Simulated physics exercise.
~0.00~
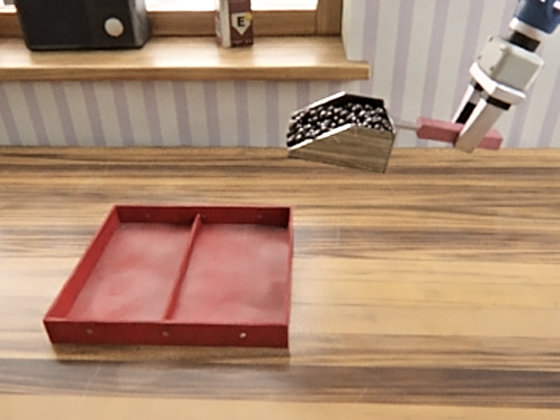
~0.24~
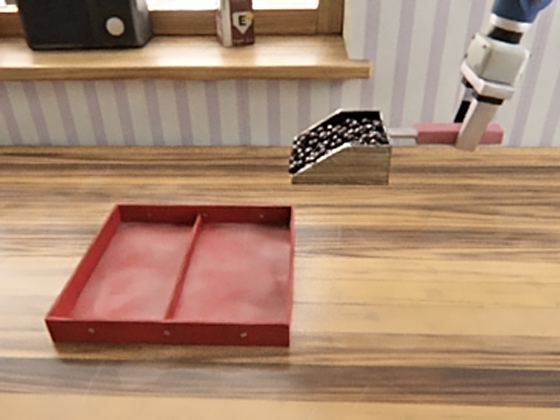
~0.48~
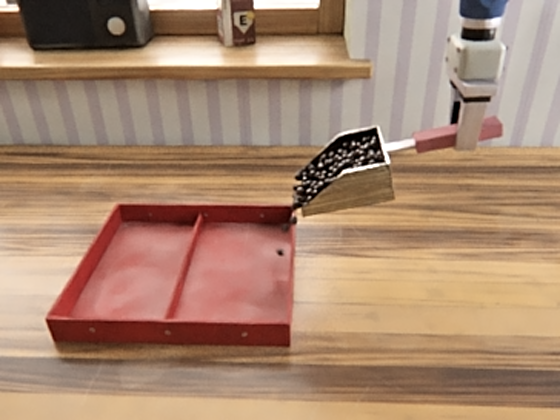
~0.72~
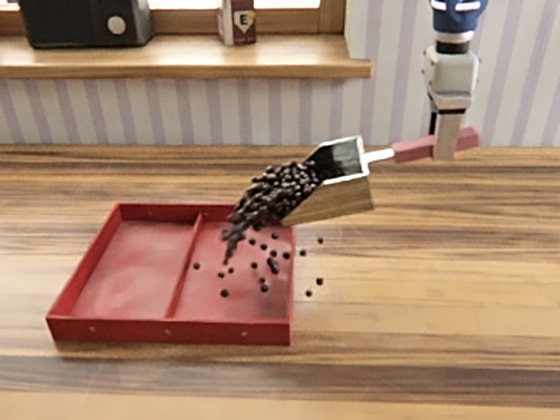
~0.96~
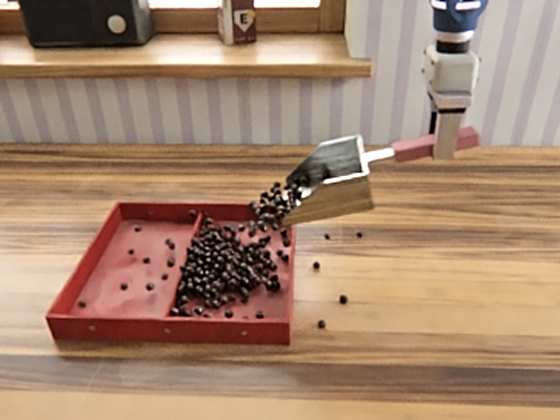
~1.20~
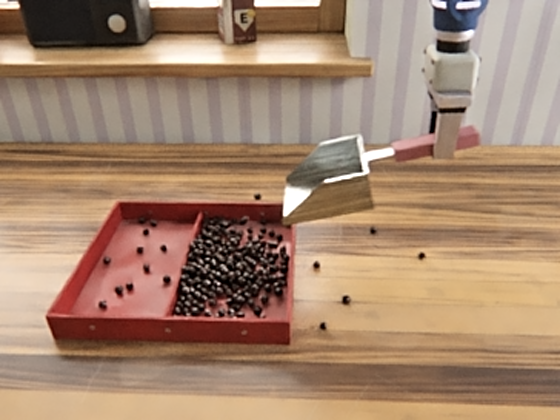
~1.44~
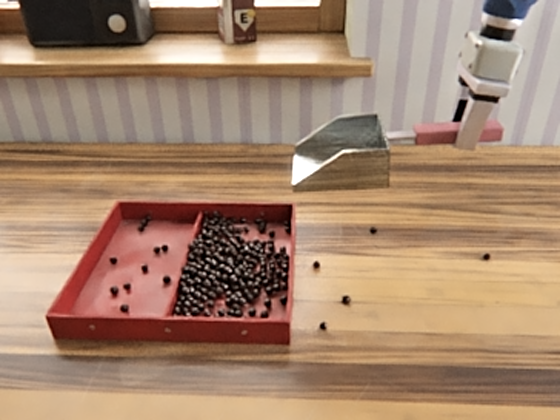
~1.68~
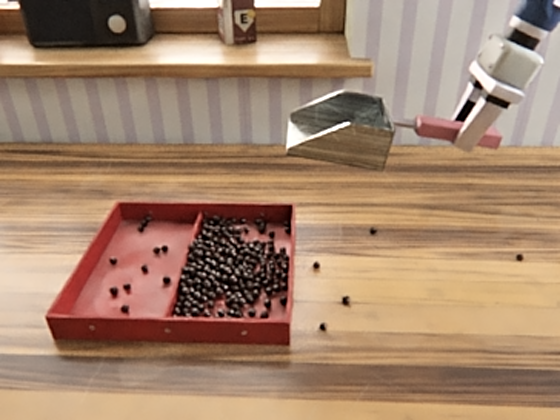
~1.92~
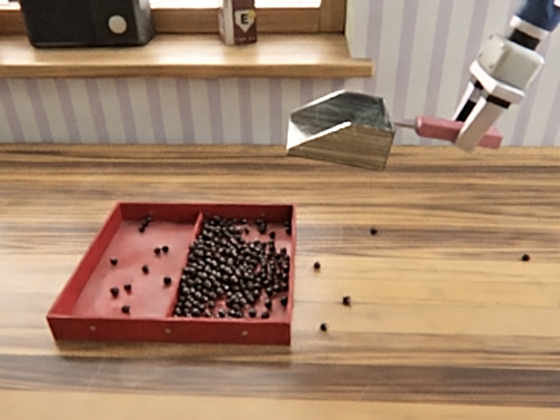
On a wooden table, a robot tips dark beads into a red tray, scattering a few.
